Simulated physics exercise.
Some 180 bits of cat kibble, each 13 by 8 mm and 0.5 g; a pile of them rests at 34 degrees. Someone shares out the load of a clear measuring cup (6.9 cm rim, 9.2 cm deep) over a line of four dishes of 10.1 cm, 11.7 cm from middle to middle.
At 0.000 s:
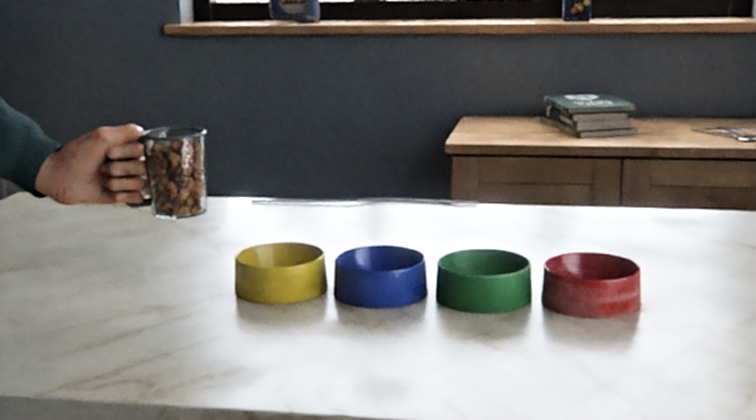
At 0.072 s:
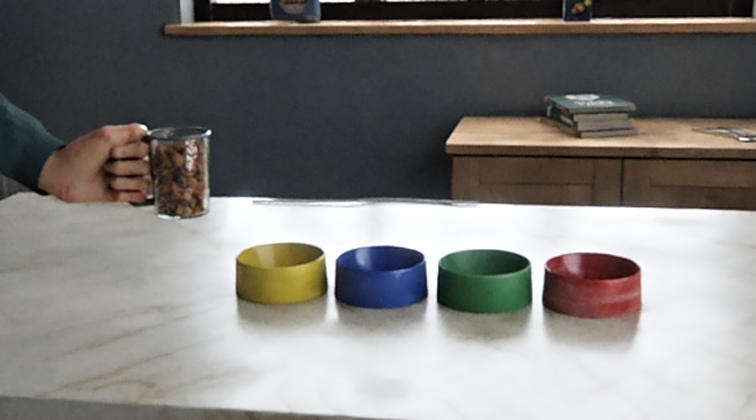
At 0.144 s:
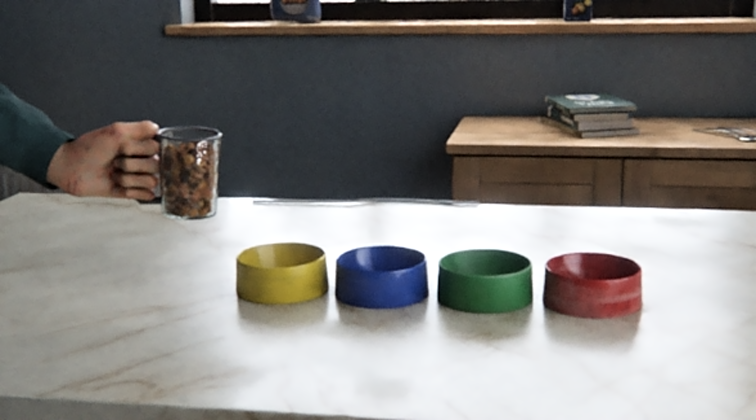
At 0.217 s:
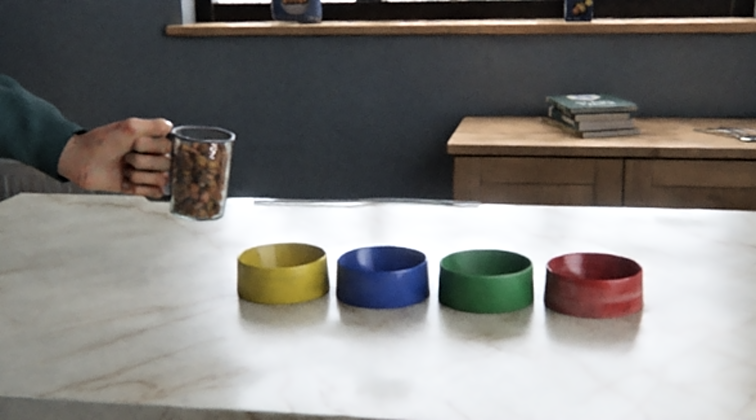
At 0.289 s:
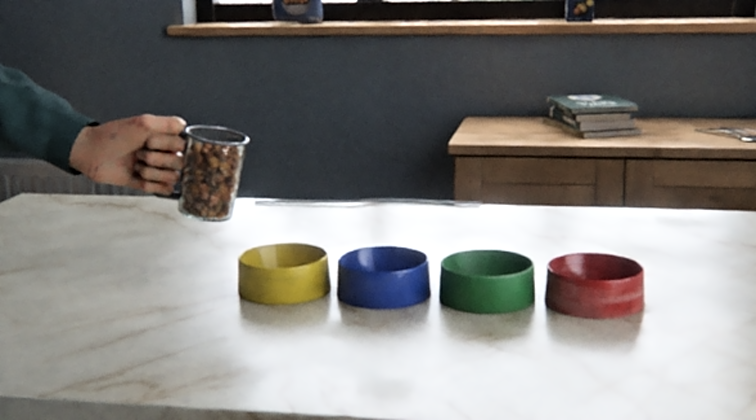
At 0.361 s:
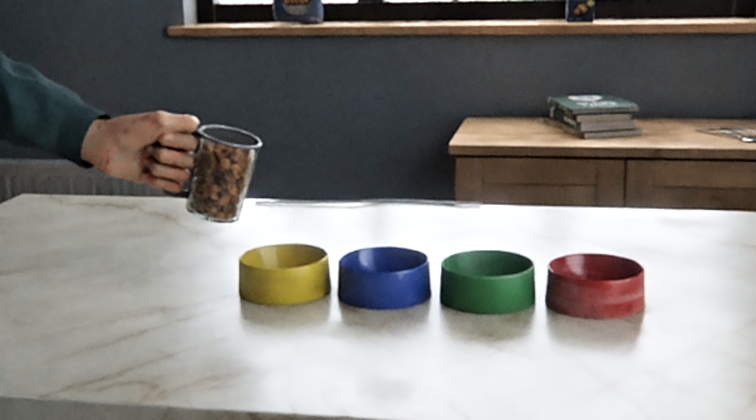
A hand moves a clear cup of brown kibble rightward, gradually tilting it toward four colored dishes.
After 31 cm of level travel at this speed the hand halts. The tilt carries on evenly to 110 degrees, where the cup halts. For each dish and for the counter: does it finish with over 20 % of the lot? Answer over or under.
Red: Under, blue: Under, green: Over, yellow: Under, counter: Under.
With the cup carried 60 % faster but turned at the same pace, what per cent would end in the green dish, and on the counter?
Then: Green 90, counter 0.
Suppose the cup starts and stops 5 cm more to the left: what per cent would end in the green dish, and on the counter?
Then: Green 80; counter 10.
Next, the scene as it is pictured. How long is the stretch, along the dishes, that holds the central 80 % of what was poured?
Roughly 5 cm.
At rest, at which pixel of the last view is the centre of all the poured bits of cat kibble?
At about (492, 281).
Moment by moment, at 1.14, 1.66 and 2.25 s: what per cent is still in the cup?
In turn: 100, 100, 45.
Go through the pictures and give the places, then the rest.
The first frame shows cup at (177, 173), tilt 0 degrees, lip at (203, 134), moved 0.0 cm; middle of the pieces at (173, 181); yellow dish at (280, 255); blue dish at (380, 259); green dish at (484, 262); red dish at (592, 266).
The second frame shows cup at (180, 173), tilt 1 degrees, lip at (207, 135), moved 0.4 cm; middle of the pieces at (176, 181).
The third frame shows cup at (189, 173), tilt 5 degrees, lip at (219, 137), moved 1.4 cm; middle of the pieces at (185, 181).
The fourth frame shows cup at (200, 174), tilt 9 degrees, lip at (232, 140), moved 2.6 cm; middle of the pieces at (195, 181).
The fifth frame shows cup at (211, 174), tilt 13 degrees, lip at (246, 143), moved 3.8 cm; middle of the pieces at (206, 181).
The sixth frame shows cup at (222, 175), tilt 17 degrees, lip at (259, 146), moved 5.0 cm; middle of the pieces at (215, 181); yellow dish at (284, 256); blue dish at (384, 260); green dish at (488, 263); red dish at (596, 267). Its pace works out near 55 degrees a second; the hand travels 16 cm a second.
After 1.14 s, tilt 60 degrees; cup holds 100 %.
After 1.66 s, tilt 89 degrees; cup holds 100 %.
Then, at 2.25 s, tilt 110 degrees; cup holds 45 %, green 50 %.
By 4.3 s all is still; red 0 %, blue 0 %, green 95 %, yellow 0 %, counter 0 %, cup 5 %.
